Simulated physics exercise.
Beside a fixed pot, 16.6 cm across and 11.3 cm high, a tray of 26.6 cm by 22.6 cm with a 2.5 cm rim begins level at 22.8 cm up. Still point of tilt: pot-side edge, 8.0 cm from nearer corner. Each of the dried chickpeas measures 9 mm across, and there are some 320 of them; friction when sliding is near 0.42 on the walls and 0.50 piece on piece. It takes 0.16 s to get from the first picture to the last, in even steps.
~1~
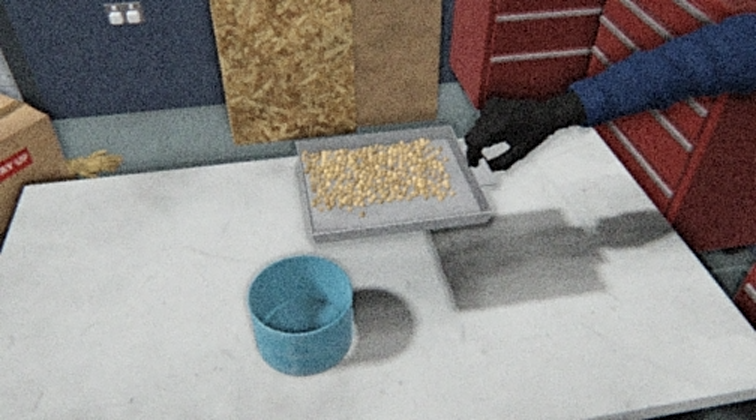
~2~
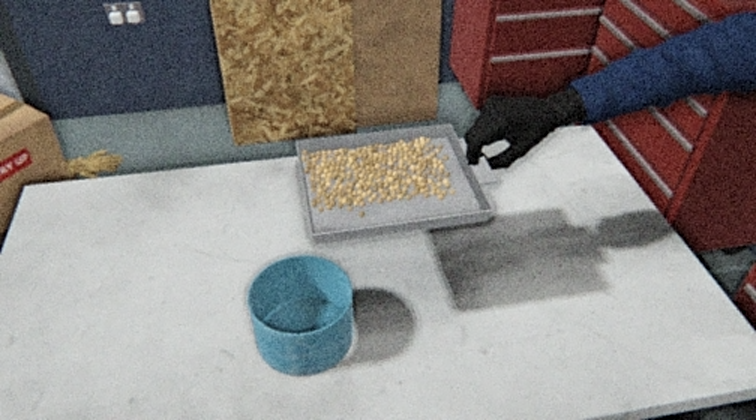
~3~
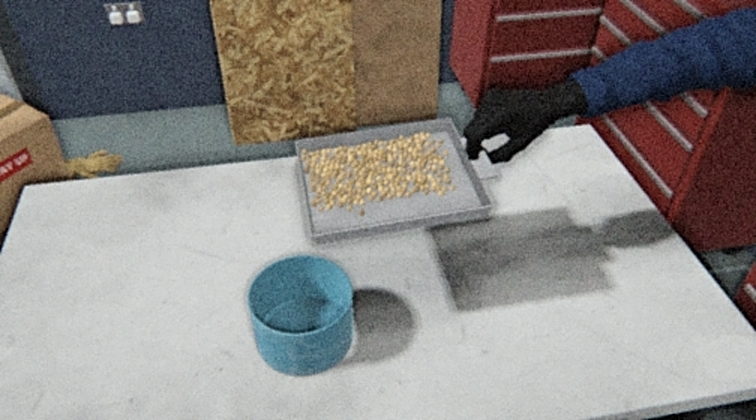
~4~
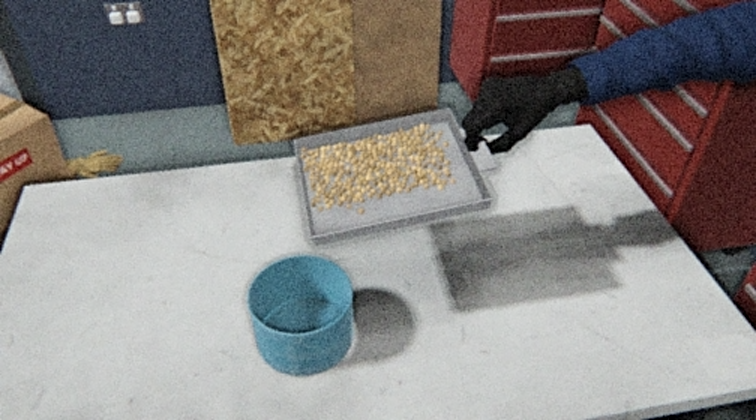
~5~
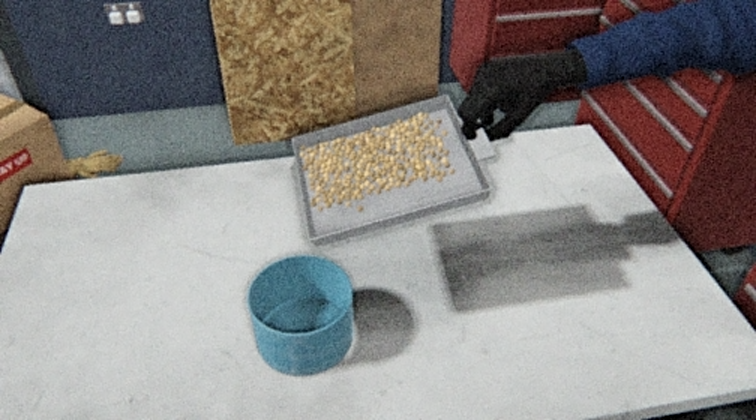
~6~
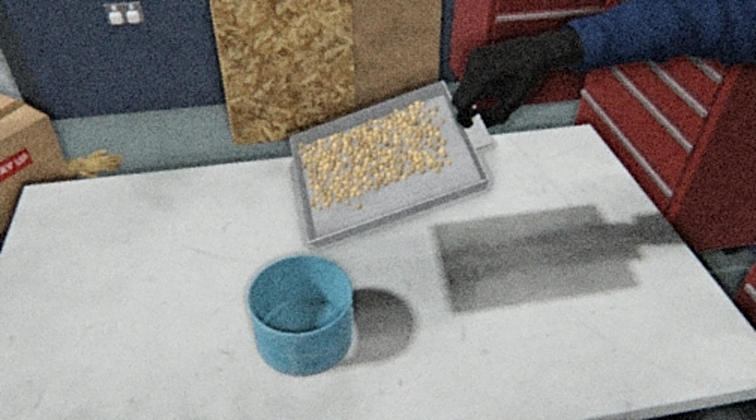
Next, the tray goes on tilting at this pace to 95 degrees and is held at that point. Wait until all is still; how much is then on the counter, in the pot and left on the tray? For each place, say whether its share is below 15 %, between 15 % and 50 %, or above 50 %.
Counter: I predict a noticeable chunk of the load; pot: I predict upwards of half of the load; tray: I predict a token amount of the load.
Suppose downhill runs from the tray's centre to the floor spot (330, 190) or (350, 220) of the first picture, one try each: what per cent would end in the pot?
Approximately 20 percent, then 100 percent.
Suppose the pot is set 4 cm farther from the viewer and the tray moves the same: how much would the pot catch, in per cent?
Near 70 per cent in that case.
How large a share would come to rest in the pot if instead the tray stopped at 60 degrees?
In that case, near 20 percent.
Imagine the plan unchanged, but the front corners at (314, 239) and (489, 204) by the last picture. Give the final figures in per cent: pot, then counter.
The pot gets 90 and the counter 10.
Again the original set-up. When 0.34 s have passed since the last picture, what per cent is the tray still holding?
About 100%.
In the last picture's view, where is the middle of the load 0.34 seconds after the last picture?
Around (301, 187).
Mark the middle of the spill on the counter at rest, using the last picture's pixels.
Look close to (214, 314) in the last picture.
Then, 0.21 s after the last picture, tilt 59 degrees; the tray holds 100 %, the pot 0 %.
Then, 0.34 s after the last picture, tilt 84 degrees; the tray holds 100 %, the pot 0 %.
Then, 0.61 s after the last picture, tilt 95 degrees; the tray holds 5 %, the pot 60 %.
In the end, counter 25 %, pot 75 %, tray 0 %.
